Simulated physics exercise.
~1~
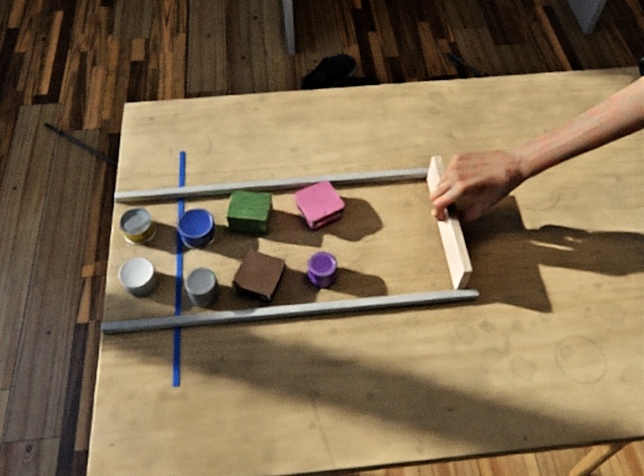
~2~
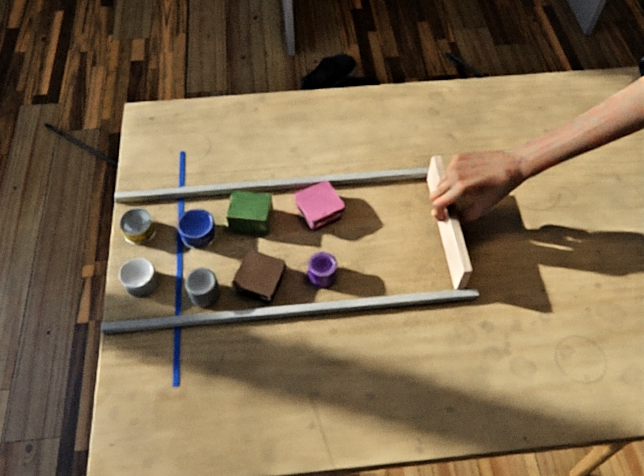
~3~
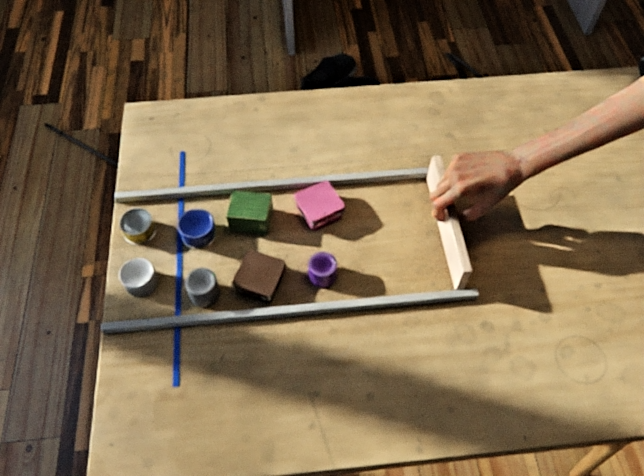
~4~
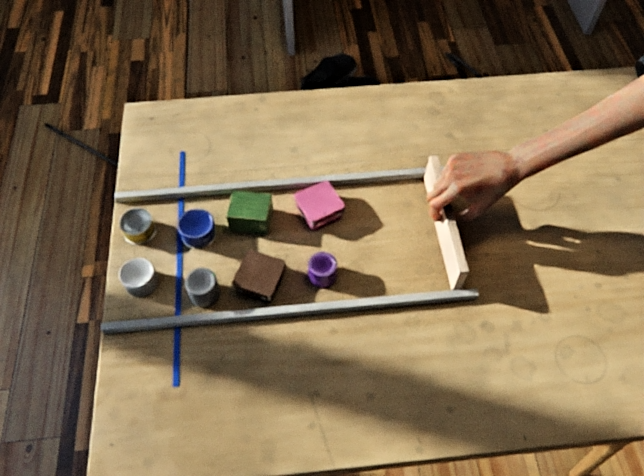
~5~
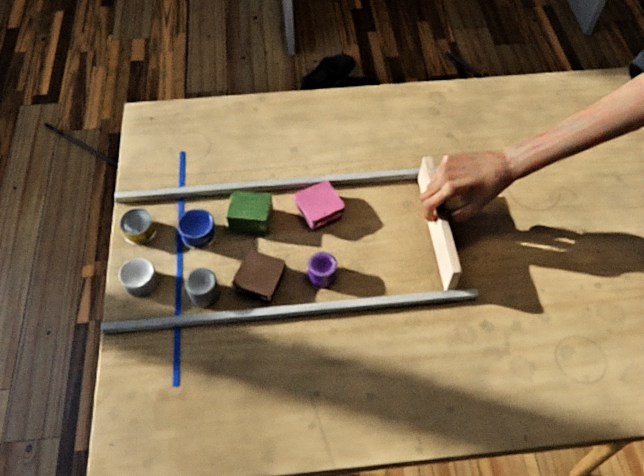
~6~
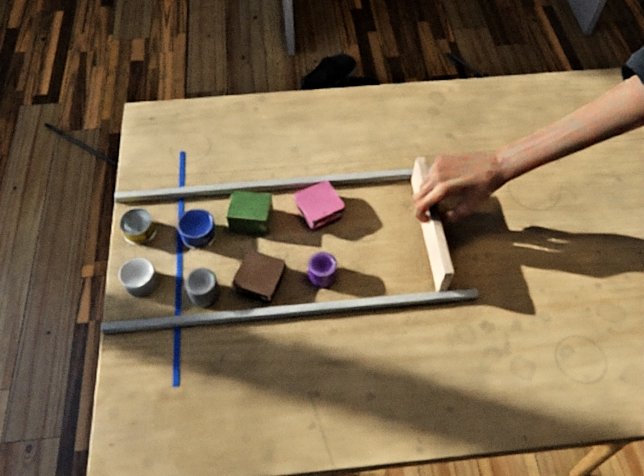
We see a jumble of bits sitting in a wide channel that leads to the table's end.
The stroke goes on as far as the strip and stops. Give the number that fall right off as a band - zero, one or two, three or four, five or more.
Turns out between three and four get shoved off the end.
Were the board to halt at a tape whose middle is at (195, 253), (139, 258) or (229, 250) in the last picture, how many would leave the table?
The three tries give 2, 6 and 1.
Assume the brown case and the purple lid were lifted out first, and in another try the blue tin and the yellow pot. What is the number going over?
First 2, second 2.
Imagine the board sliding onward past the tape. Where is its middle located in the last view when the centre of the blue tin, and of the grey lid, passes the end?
For the blue tin, about (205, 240); for the grey lid, about (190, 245).
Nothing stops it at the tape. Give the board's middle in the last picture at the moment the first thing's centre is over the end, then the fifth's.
First: Around (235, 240). Next: Around (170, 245).
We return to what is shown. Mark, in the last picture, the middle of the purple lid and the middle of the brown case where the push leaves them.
One is at about (162, 282), the other at about (127, 290).
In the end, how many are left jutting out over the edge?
The total comes out at 1.
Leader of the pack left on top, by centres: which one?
That would be the green block, the foremost.
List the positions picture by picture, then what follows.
In the first picture, yellow pot (138, 226); white tub (139, 278); blue tin (197, 229); board (448, 221); tape (179, 255).
In the second picture, white tub (139, 278); grey lid (203, 288).
In the third picture, blue tin (197, 229); brown case (260, 277).
In the fourth picture, yellow pot (138, 226); purple lid (323, 270).
In the fifth picture, white tub (139, 278); pink case (319, 206).
In the sixth picture, yellow pot (138, 226); white tub (139, 278); blue tin (197, 229); board (431, 222); tape (179, 255).
Early on, none off yet; yellow pot at rest near (138, 226); white tub at rest near (139, 278); blue tin at rest near (197, 229).
Finally, the number that fall off is three or four; lost, grey lid, blue tin, white tub and yellow pot.
